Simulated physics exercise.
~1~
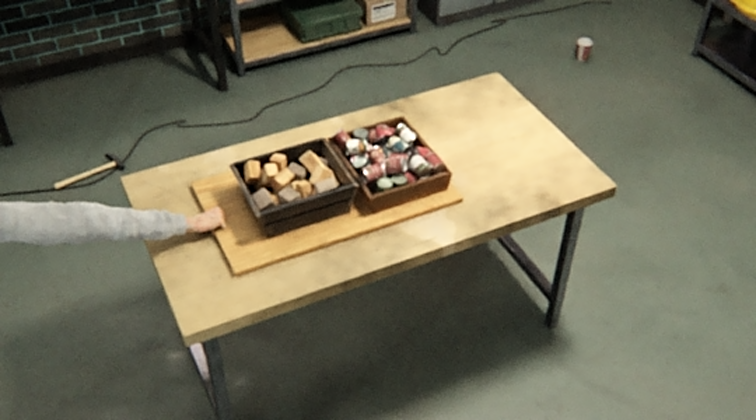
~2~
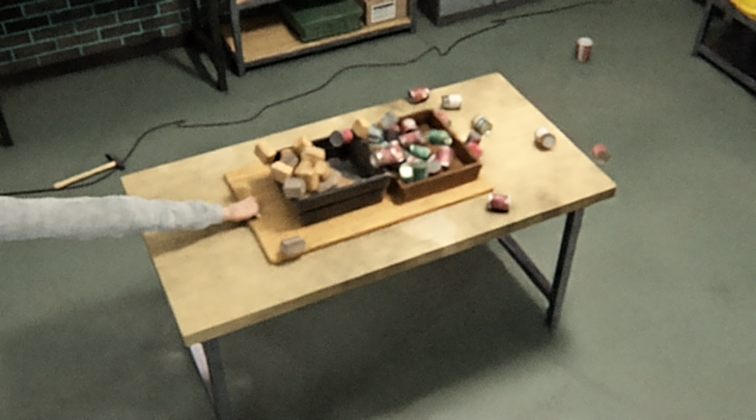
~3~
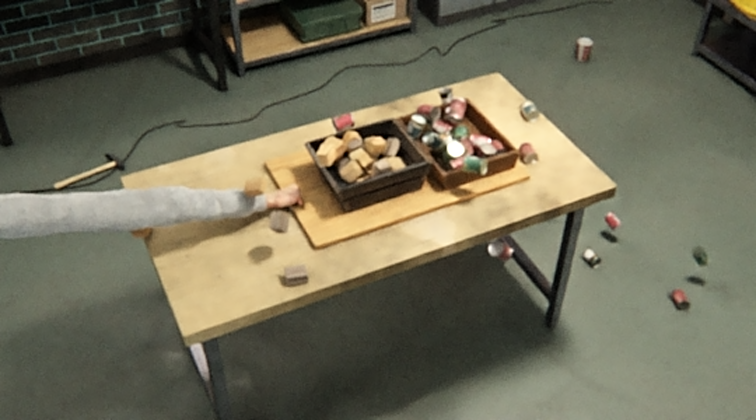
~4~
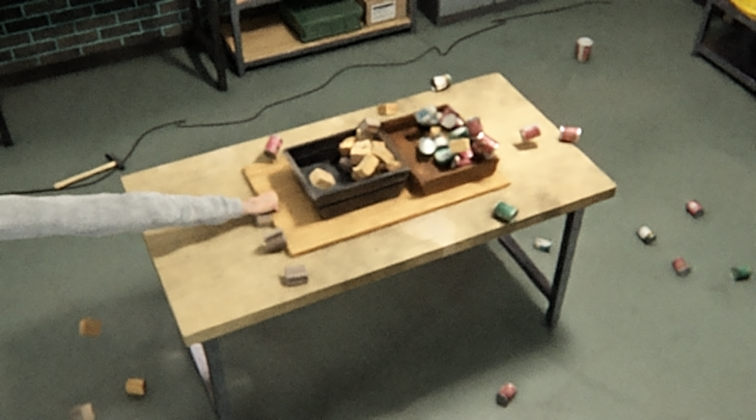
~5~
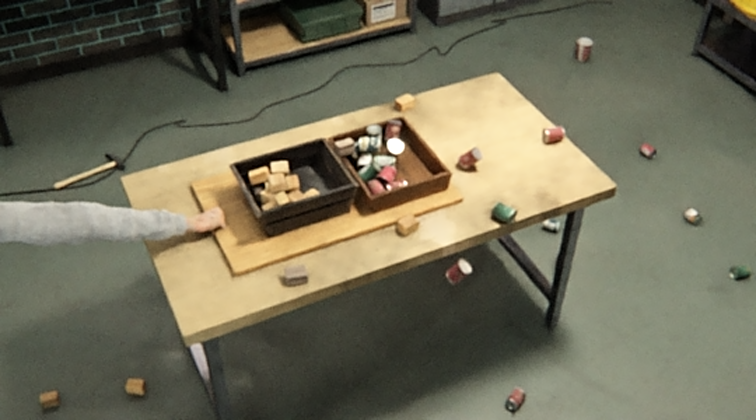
Tins and wooden blocks spill from two boxes as a hand slides their board right and back.
